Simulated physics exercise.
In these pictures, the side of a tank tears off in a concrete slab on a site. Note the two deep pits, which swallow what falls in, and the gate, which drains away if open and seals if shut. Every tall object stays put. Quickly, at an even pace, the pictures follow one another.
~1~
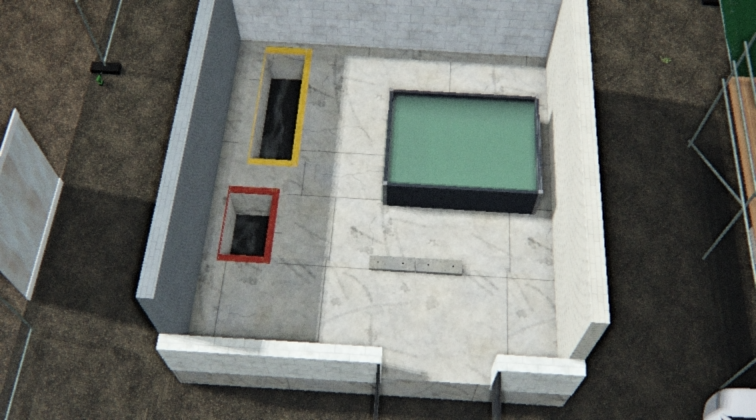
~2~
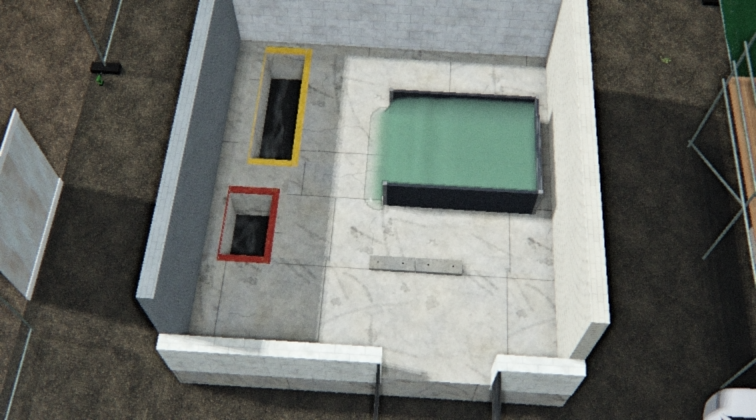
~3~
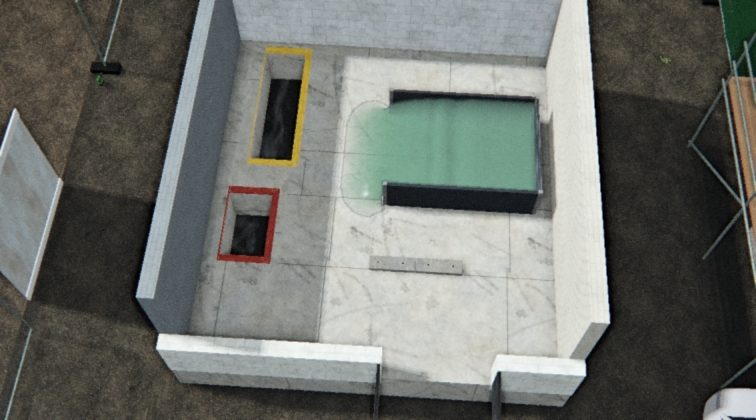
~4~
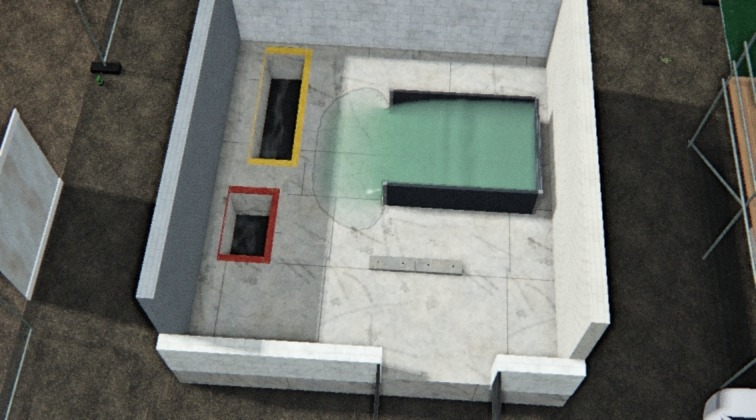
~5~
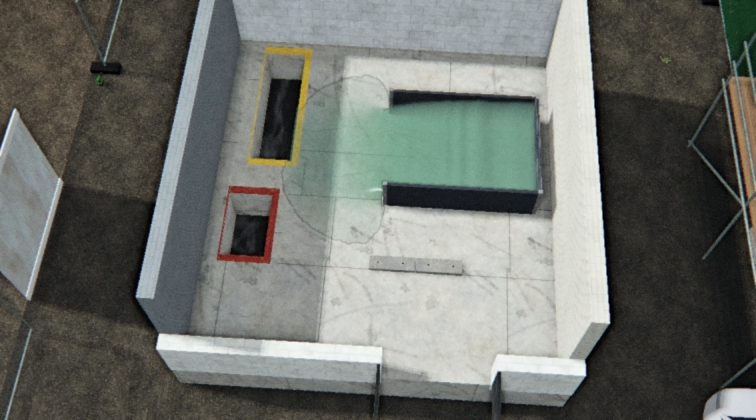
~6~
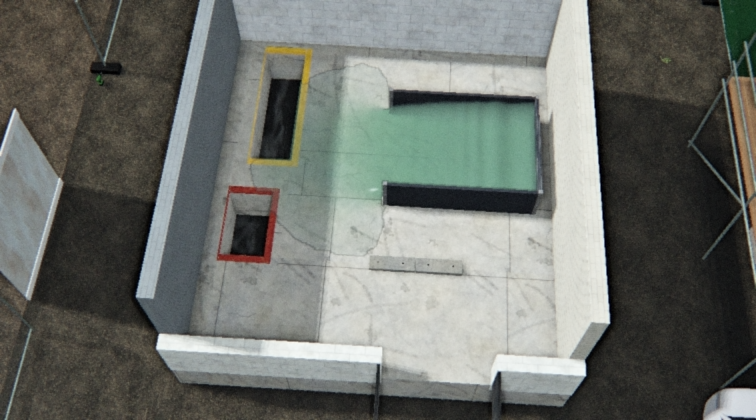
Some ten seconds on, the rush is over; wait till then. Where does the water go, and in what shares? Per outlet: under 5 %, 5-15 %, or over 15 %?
In the end the gate ends up with a share that stays below five per cent; the yellow pit ends up with a share topping fifteen per cent; the red pit ends up with a share topping fifteen per cent.
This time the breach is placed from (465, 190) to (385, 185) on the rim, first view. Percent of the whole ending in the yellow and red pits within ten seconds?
The yellow pit takes 2 per cent and the red pit 20 per cent.
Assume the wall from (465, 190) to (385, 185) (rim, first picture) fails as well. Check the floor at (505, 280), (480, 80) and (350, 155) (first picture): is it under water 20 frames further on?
Taking them in order, I'd say swamped, not reached and not reached.
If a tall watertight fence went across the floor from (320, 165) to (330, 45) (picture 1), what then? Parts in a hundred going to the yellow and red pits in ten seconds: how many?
Percent shares - yellow: 6; red: 30.
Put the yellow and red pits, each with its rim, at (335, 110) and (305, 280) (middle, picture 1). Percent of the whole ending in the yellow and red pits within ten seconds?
Measured shares in per cent - yellow 65, red 10.
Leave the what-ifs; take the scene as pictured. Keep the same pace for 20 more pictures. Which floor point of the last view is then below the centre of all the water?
Estimate: (386, 169).
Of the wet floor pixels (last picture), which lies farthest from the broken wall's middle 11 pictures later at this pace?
Front's tip: Near (205, 308).
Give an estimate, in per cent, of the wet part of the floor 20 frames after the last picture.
Roughly 40 per cent.
A moment on, water covers 30 % of the floor; the gate 0 %, the yellow pit 9 %, the red pit 2 %.
Next, water covers 35 % of the floor; the gate 0 %, the yellow pit 21 %, the red pit 7 %.
Then, water covers 40 % of the floor; the gate 0 %, the yellow pit 36 %, the red pit 14 %.
Later, water covers 50 % of the floor; the gate 0 %, the yellow pit 48 %, the red pit 20 %.
In the end, water covers 55 % of the floor; the gate 0 %, the yellow pit 54 %, the red pit 23 %.
